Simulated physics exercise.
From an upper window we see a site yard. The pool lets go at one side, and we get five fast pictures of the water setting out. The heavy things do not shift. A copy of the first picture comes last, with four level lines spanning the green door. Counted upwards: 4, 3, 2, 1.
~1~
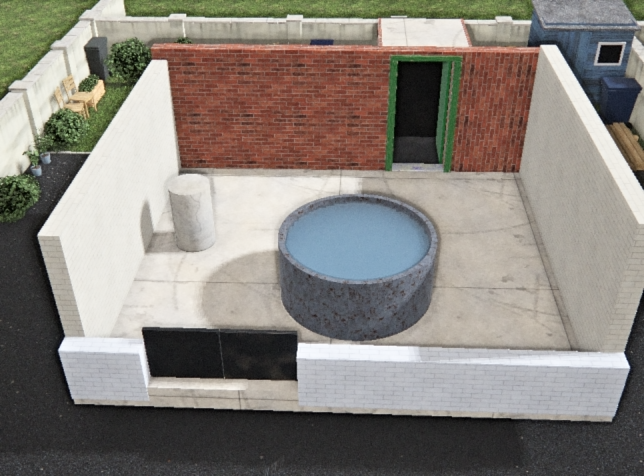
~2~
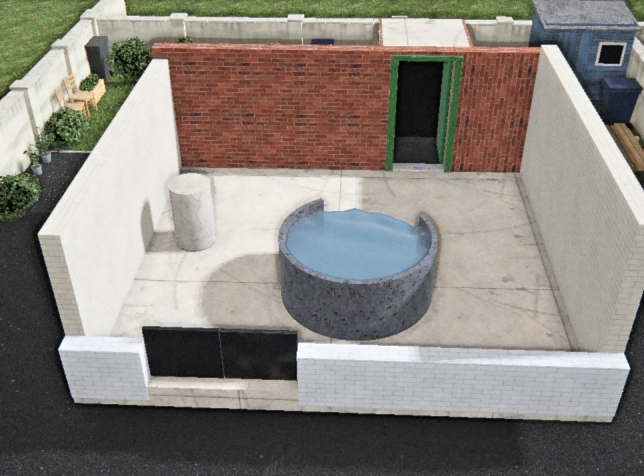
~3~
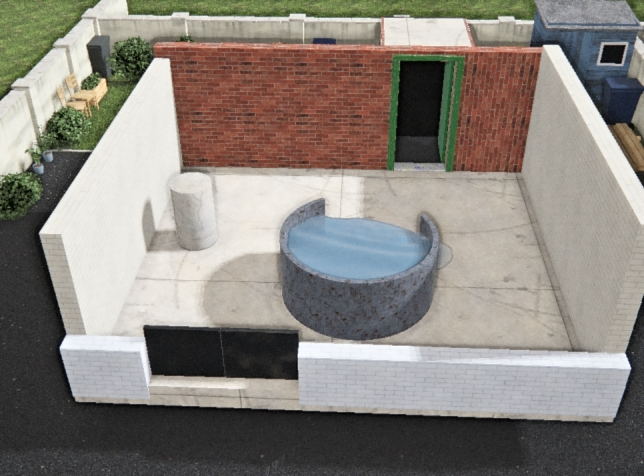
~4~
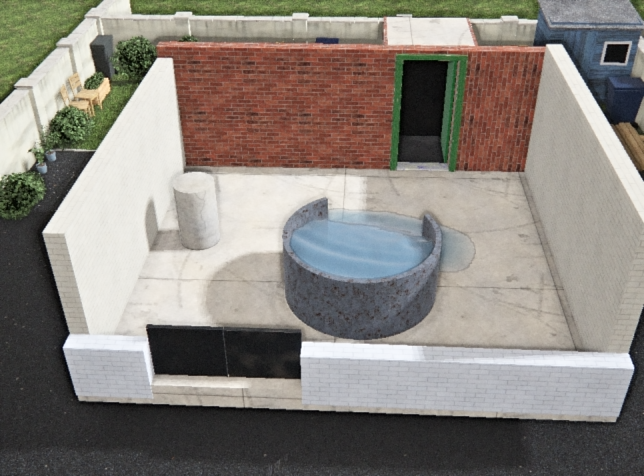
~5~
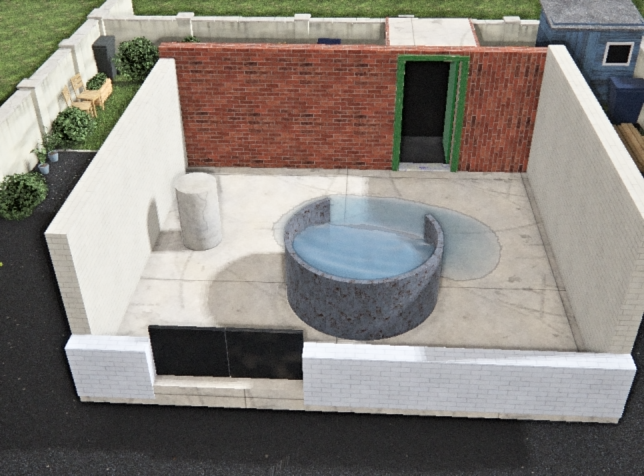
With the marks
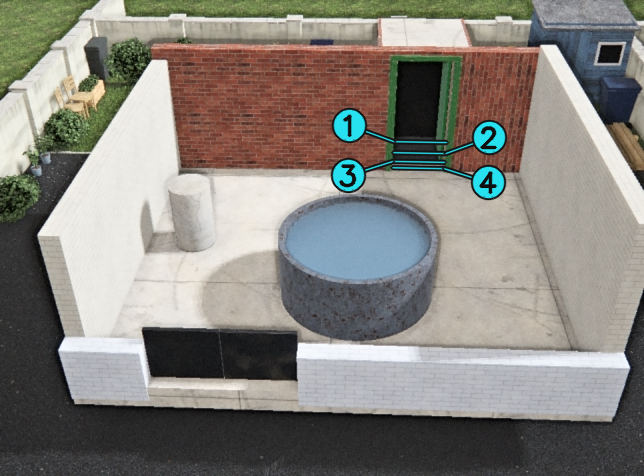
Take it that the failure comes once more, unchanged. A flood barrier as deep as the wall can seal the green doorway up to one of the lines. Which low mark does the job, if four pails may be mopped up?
The answer is mark 2.
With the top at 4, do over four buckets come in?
Yes.
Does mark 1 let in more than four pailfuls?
No, that is safe.
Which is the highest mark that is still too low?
That is mark 3.
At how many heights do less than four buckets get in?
Two of them.
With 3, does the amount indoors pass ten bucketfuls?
Yes, it does.
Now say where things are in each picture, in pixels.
In the first frame, water in the pool at rest, its middle at (357, 240); foot of the green doorway at (418, 171); shut gate at (221, 338).
In the second frame, water covers 2 % of the ground, its front hidden from here.
In the third frame, 5 % of the ground under water, visible out to (447, 255).
In the fourth frame, 10 % of the ground under water, visible out to (469, 245).
In the fifth frame, 18 % of the ground under water, visible out to (483, 226).
In cyan, 1 at (420, 142); 2 at (419, 153); 3 at (418, 161); 4 at (418, 168); from the bottom up 4, 3, 2, 1.
If 1 is chosen, nothing gets over.
If 2 is chosen, a bucket or two gets in.
If 3 is chosen, some 15 bucketfuls get in.
If 4 is chosen, dozens of bucketfuls pour in.
